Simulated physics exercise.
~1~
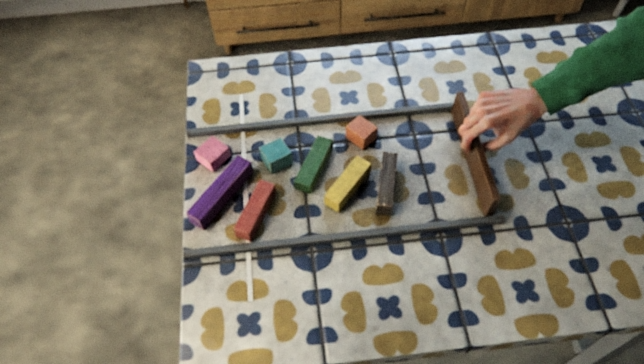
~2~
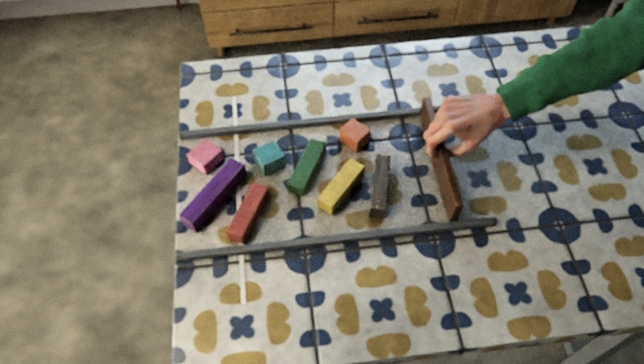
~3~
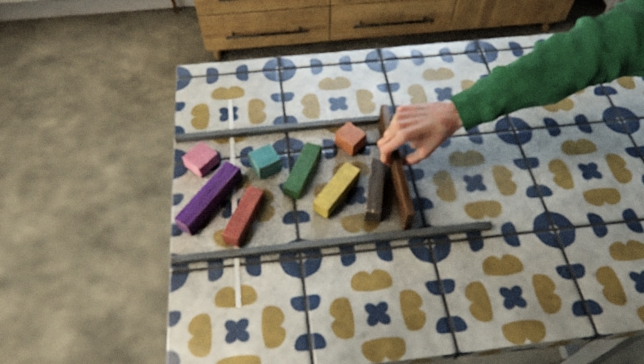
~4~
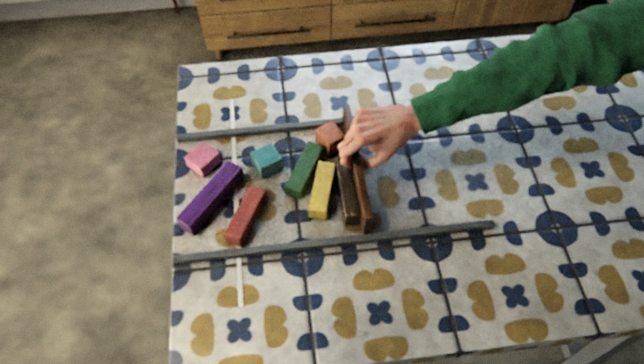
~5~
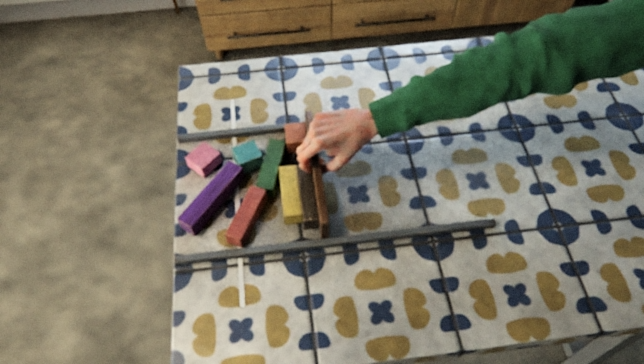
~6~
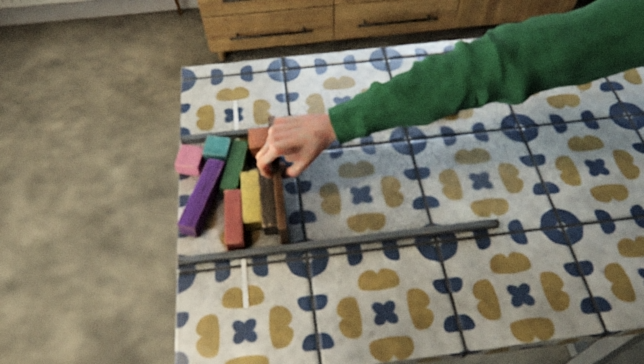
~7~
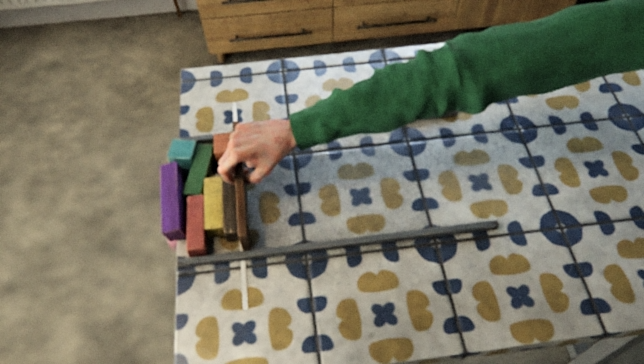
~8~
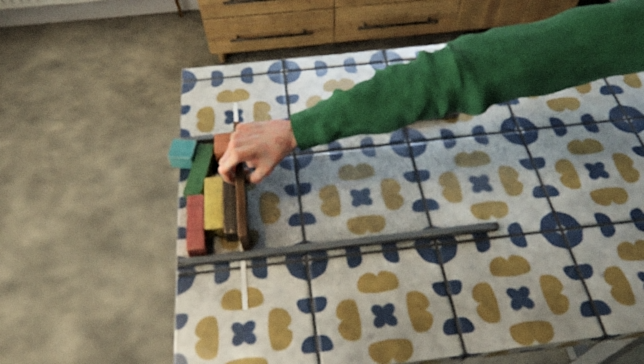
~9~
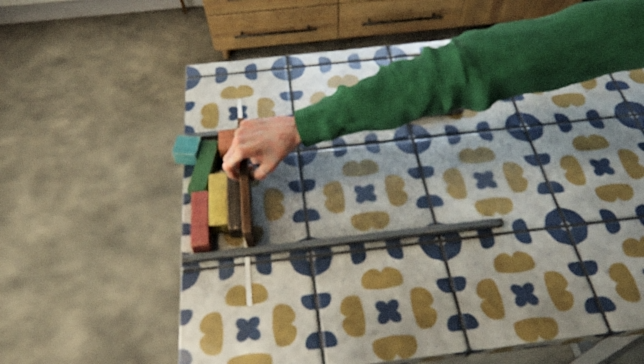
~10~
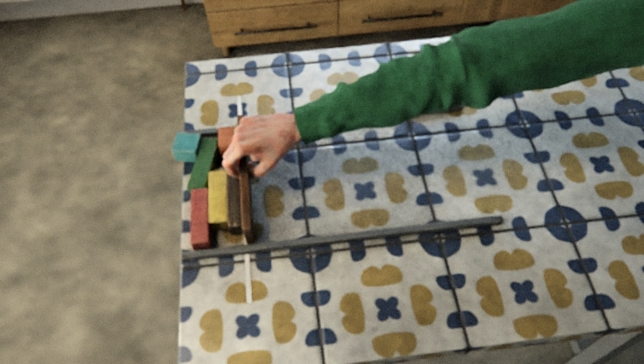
A hand slides a board left, bunching colored blocks until pink and purple ones drop off.
